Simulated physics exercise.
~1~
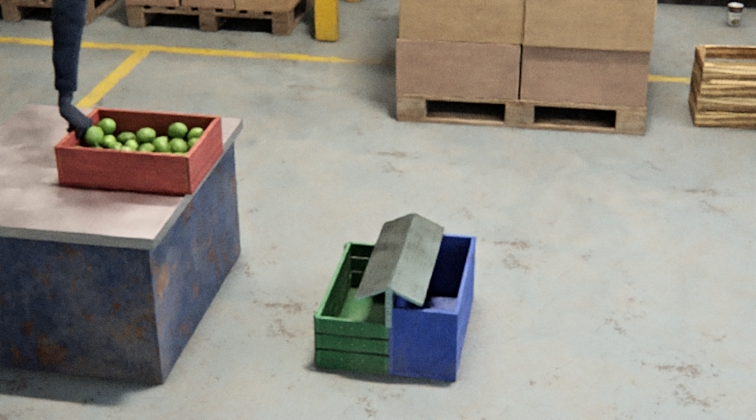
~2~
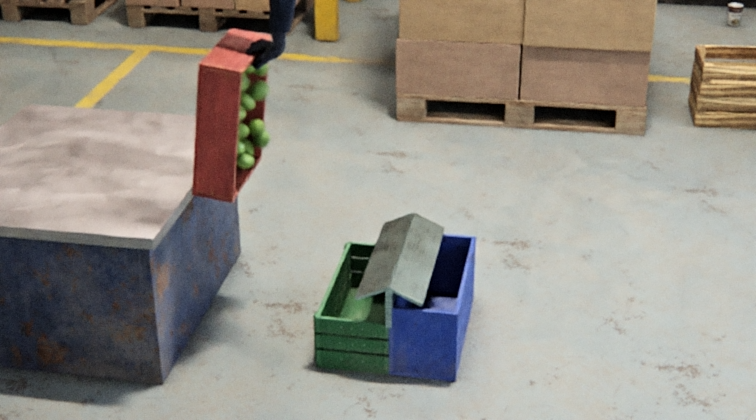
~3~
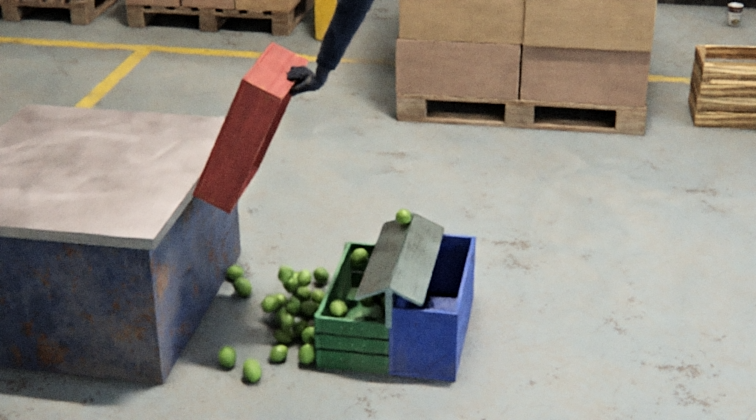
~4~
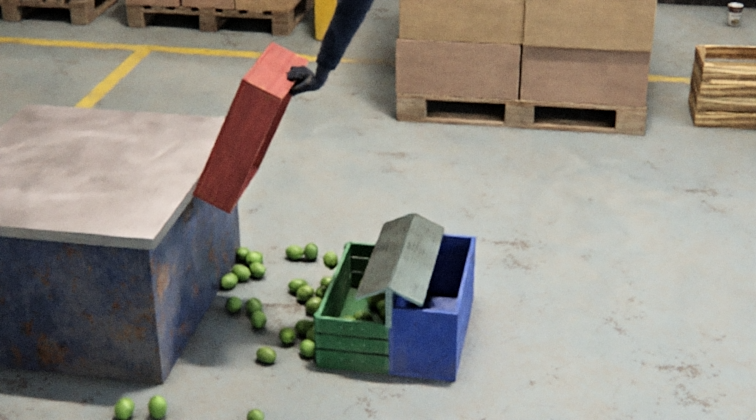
To begin with, a red box of round green fruit sits on a worn bench, a dark-gloved hand at its left end, while a green tub and a blue box stand on the floor beyond, a grey ridge over their divide. The arm swings the red box up on end at the bench's right edge. It tips further, and the fruit spills down, much of it landing short of the green tub. Some drops into the tub, and one piece appears atop the ridge. Finally, the red box hangs tilted, with most fruit scattered across the floor and a smaller share in the green tub.
